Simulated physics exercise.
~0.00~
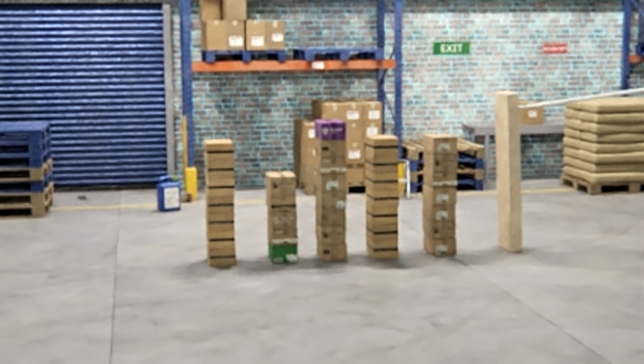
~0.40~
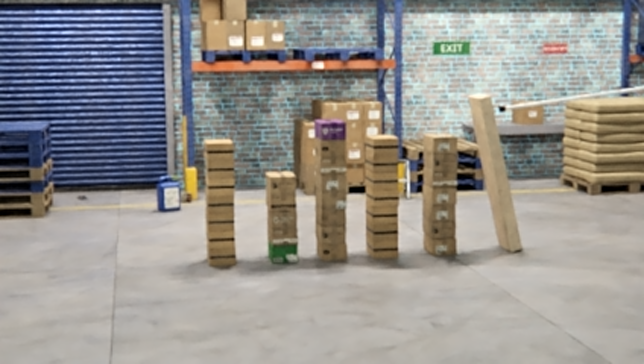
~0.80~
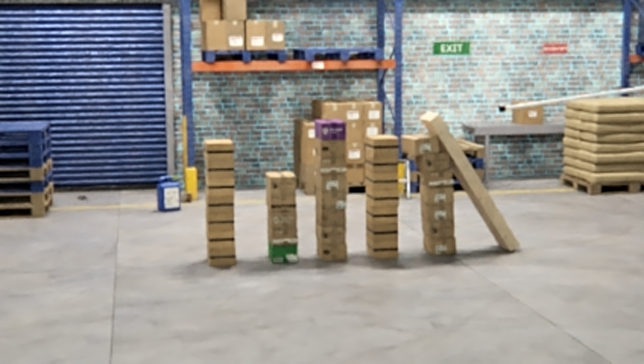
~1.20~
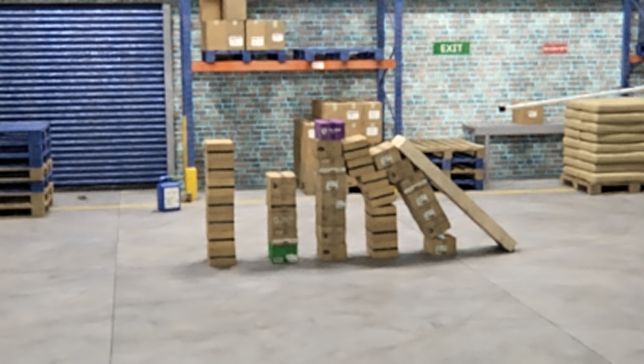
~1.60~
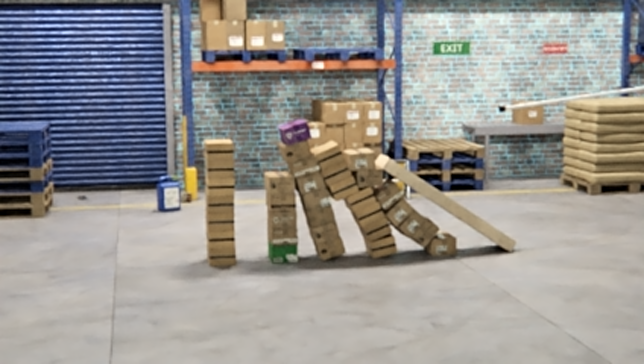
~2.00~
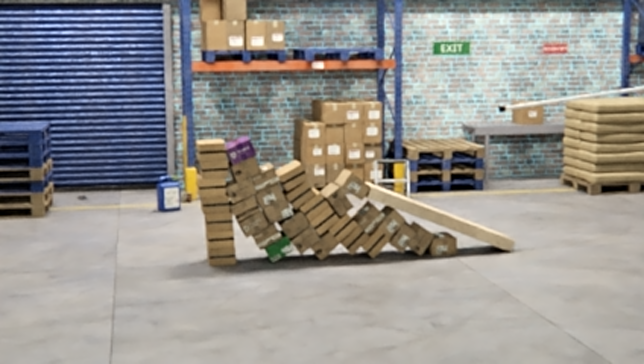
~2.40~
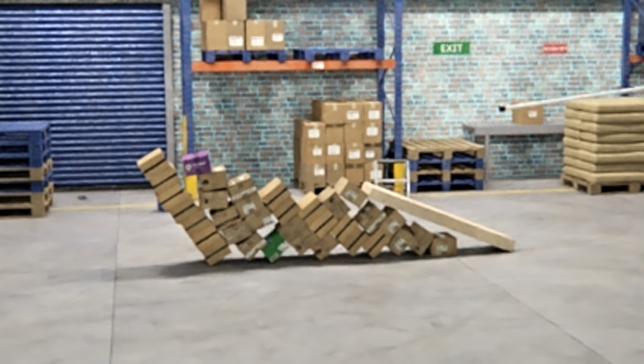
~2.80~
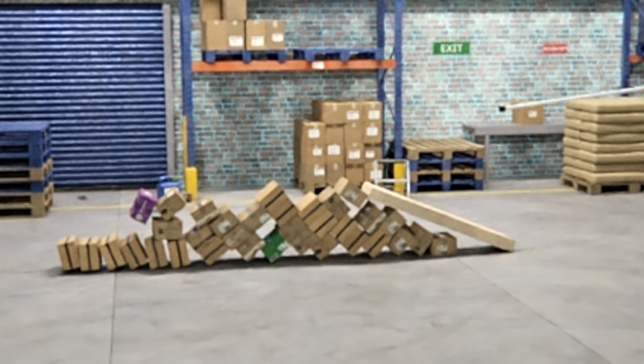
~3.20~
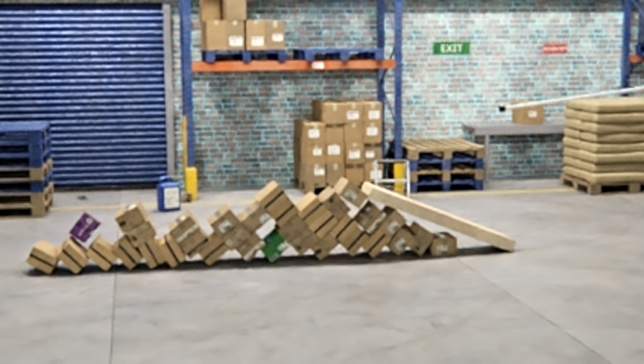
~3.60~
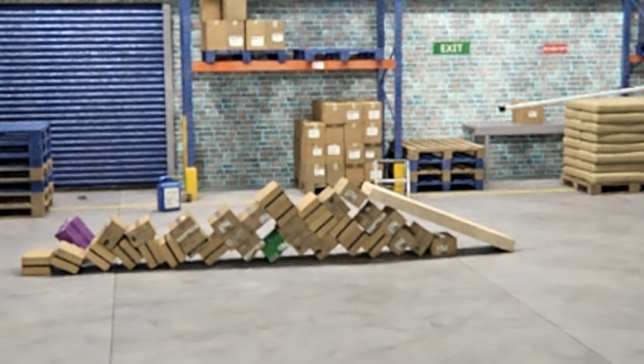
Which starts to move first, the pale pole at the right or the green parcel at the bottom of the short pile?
The pale pole moves first, nudging the board at the start. The green parcel stays put until the collapse reaches its pile.
